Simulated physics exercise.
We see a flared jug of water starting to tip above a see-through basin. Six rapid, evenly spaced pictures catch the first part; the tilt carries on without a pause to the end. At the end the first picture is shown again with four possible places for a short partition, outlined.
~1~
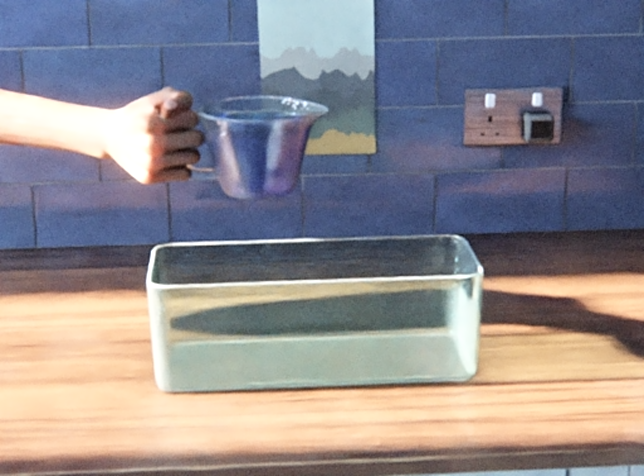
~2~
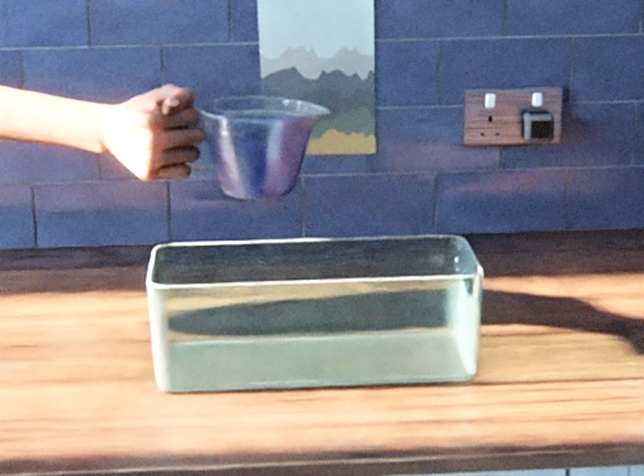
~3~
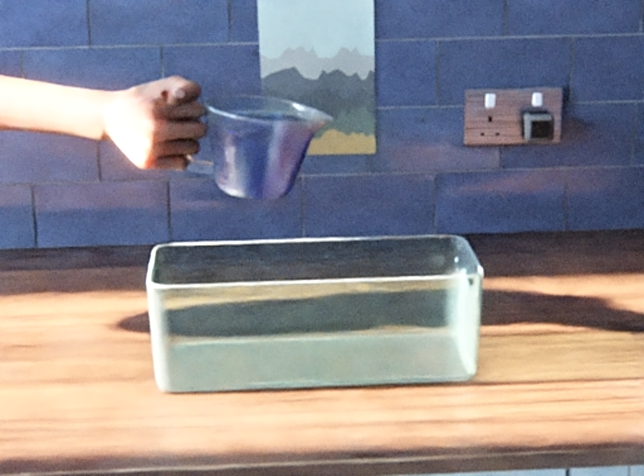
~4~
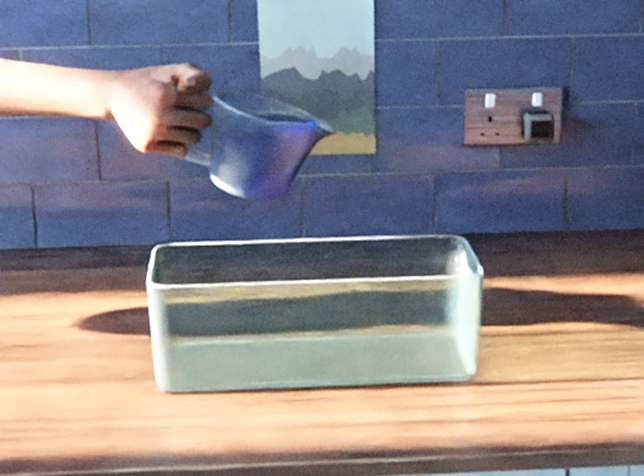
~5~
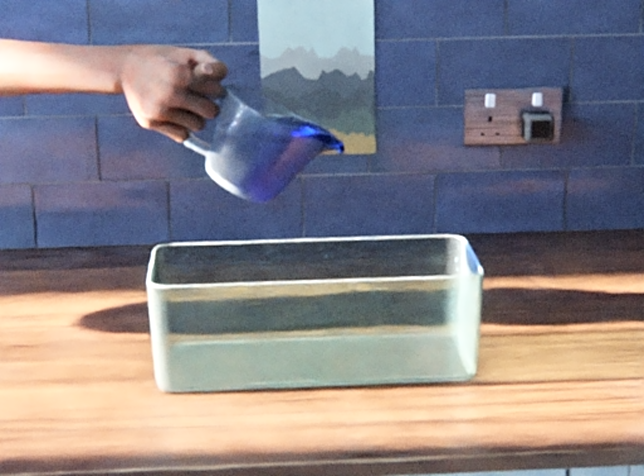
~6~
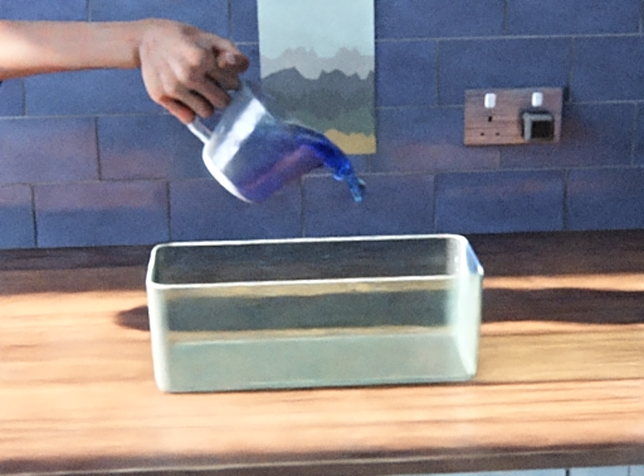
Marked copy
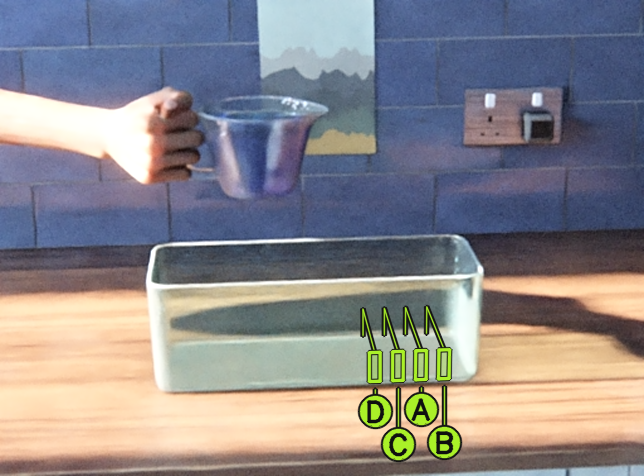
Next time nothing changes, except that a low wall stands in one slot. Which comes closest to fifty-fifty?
D works best here.
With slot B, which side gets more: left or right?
More ends on the left.
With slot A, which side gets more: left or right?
The left side.
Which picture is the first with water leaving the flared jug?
Picture 5.
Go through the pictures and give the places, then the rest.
Upright, lip at (327, 109); basin from (157, 389) to (477, 377); nothing has left yet, in the first frame.
Tipped about 2°, lip at (328, 112); nothing has left yet, in the second frame.
Tipped about 8°, lip at (332, 119); nothing has left yet, in the third frame.
Tipped about 17°, lip at (335, 131); nothing has left yet, in the fourth frame.
Tipped about 30°, lip at (337, 148); water is over the lip, down to (337, 148), in the fifth frame.
Tipped about 44°, lip at (334, 167); water is over the lip, down to (358, 197), in the sixth frame.
On the marked copy, A at (421, 387); B at (444, 386); C at (398, 388); D at (375, 389).
Choosing A, about 90 % ends left of the wall and 8 % right of it.
Choosing B, about 88 % ends left of the wall and 11 % right of it.
Choosing C, about 76 % ends left of the wall and 23 % right of it.
Choosing D, about 51 % ends left of the wall and 49 % right of it.
